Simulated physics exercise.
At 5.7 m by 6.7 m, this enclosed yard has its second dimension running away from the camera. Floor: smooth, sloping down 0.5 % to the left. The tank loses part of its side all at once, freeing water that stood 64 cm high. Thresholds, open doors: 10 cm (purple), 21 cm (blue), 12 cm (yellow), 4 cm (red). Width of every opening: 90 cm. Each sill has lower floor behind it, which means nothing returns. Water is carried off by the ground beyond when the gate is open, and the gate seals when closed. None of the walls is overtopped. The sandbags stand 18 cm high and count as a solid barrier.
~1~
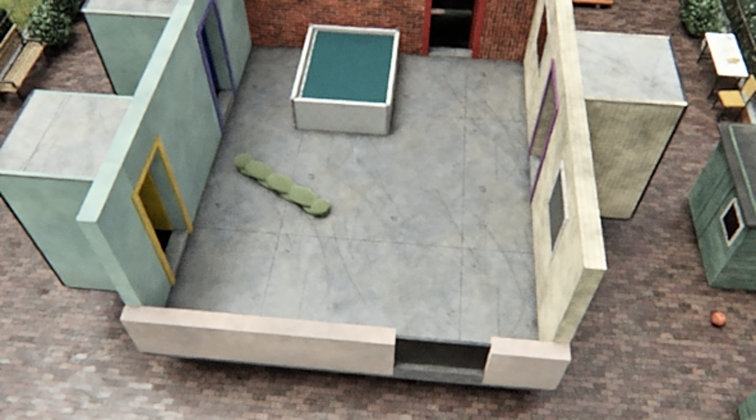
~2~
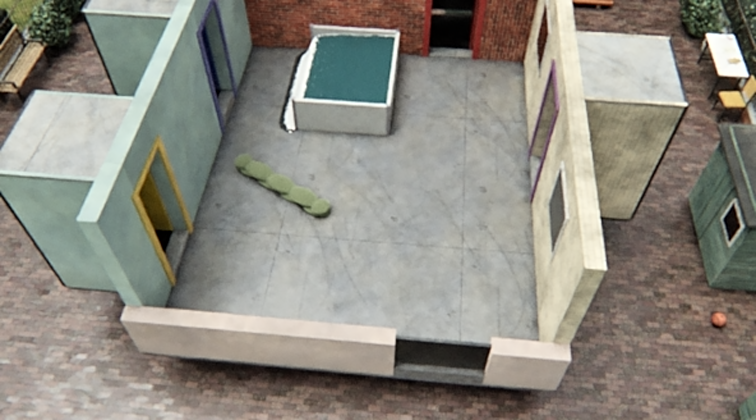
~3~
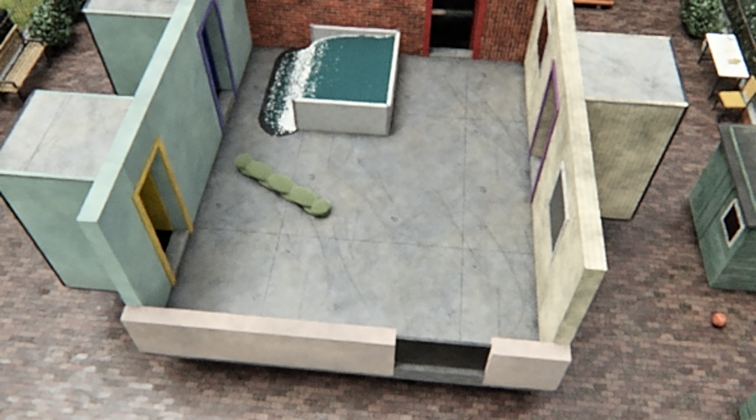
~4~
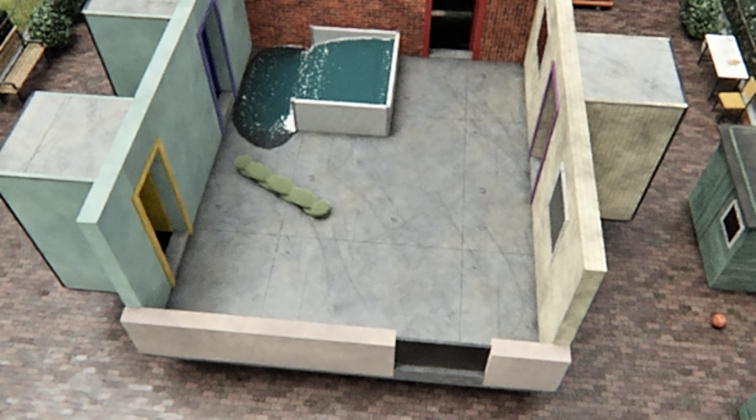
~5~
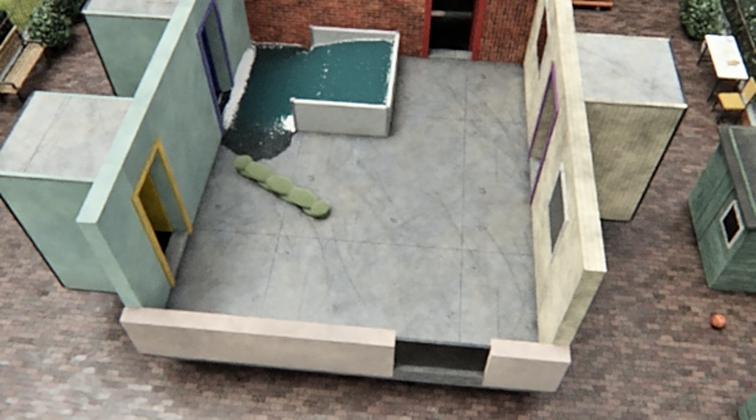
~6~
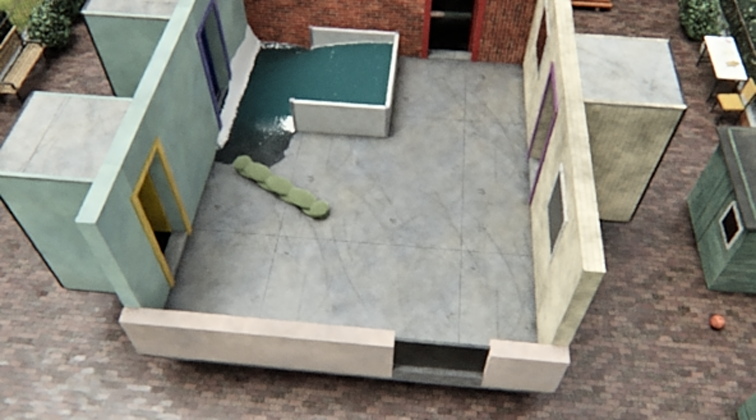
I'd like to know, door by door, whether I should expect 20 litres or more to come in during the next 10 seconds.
Purple door: Beneath the limit; blue door: Above the limit; yellow door: Beneath the limit; red door: Beneath the limit.
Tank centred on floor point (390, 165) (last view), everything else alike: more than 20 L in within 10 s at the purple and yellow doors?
Lab note: Purple door limit not exceeded; yellow door limit not exceeded.
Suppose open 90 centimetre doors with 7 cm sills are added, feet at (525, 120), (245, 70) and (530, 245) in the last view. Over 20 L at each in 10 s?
Taking them in order, the first gets too little, the second enough and the third too little.
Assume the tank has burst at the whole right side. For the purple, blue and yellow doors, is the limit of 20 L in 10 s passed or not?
In that case, purple door: More than that, blue door: Less than that, yellow door: Less than that.
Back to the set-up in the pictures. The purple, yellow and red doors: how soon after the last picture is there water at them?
Door times: Purple 4.0 s / yellow 1.0 s / red 1.8 s.
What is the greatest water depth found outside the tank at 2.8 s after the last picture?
It gets to some 24 cm.
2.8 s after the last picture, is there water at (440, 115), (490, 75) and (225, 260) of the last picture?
Status of the three spots: Free of it, inundated, inundated.
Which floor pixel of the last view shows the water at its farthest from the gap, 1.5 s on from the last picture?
I'd put it near pixel (167, 301) of the last picture.
Then, 0.7 s after the last picture water covers 15 % of the floor and is deepest (53 cm) near (250, 53); purple door not reached, blue door 40 cm at the sill, 54 L in, yellow door not reached, red door not reached.
Then, 1.5 s after the last picture water covers 25 % of the floor and is deepest (36 cm) near (250, 53); purple door not reached, blue door 32 cm at the sill, 119 L in, yellow door 6 cm at the sill, 0 L in, red door not reached.
Then, 2.8 s after the last picture water covers 50 % of the floor and is deepest (24 cm) near (216, 155); purple door not reached, blue door 17 cm at the sill, 140 L in, yellow door 5 cm at the sill, 0 L in, red door 3 cm at the sill, 0 L in.
Then, 5.3 s after the last picture water covers 85 % of the floor and is deepest (26 cm) near (250, 53); purple door 7 cm at the sill, 0 L in, blue door 16 cm at the sill, 141 L in, yellow door 3 cm at the sill, 0 L in, red door 1 cm at the sill, 0 L in.
Then, 9.3 s after the last picture water covers 95 % of the floor and is deepest (8 cm) near (157, 333); purple door 6 cm at the sill, 0 L in, blue door 8 cm at the sill, 141 L in, yellow door 3 cm at the sill, 0 L in, red door 1 cm at the sill, 0 L in.
